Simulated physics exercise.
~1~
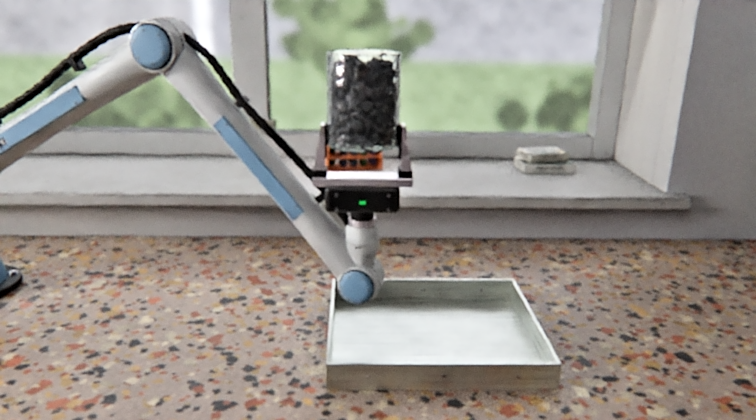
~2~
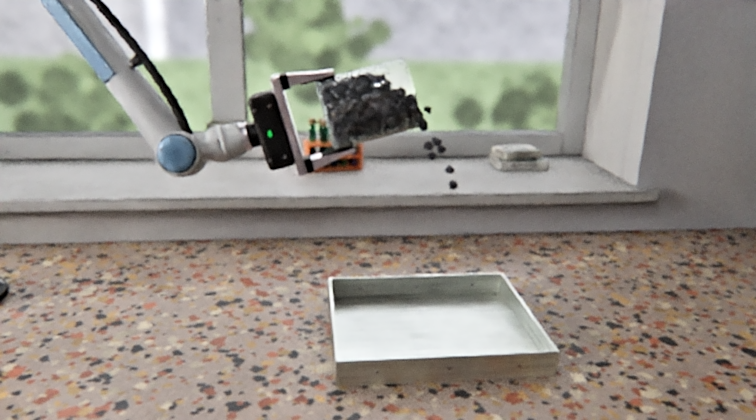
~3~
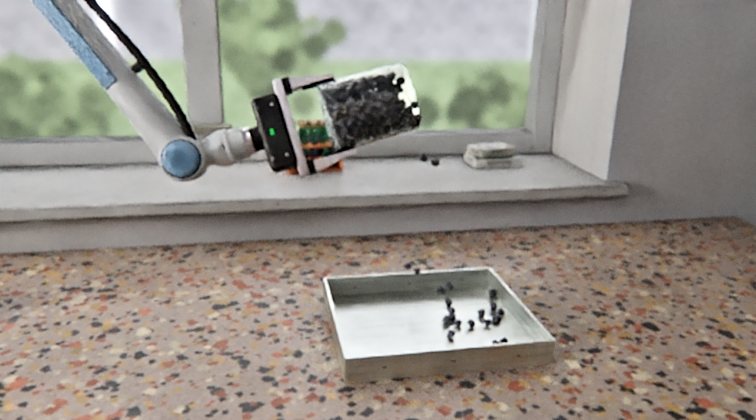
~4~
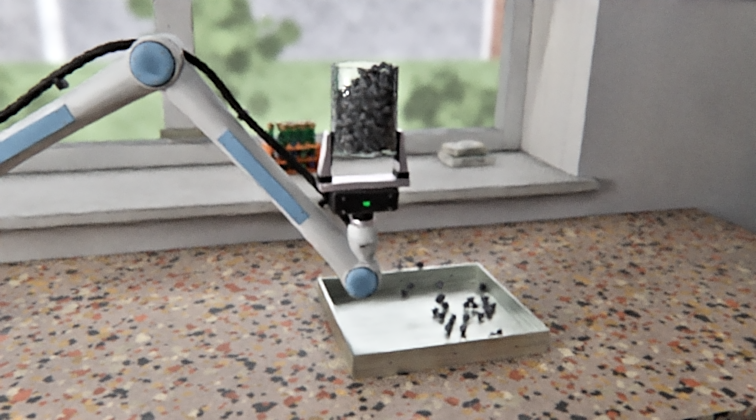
A pale robot arm with blue panels grips a clear cup of dark pebbles upright above a speckled counter, seen from the front with a bright window and sill behind. A shallow, pale, empty tray sits below, and a small orange object and a light stack rest on the sill. The arm tips the cup rightward onto its side, and a few pebbles drop from its mouth. They scatter in the tray while the cup stays tilted. The arm then swings the cup upright again, leaving it mostly full above a sparse scattering of pebbles in the tray.
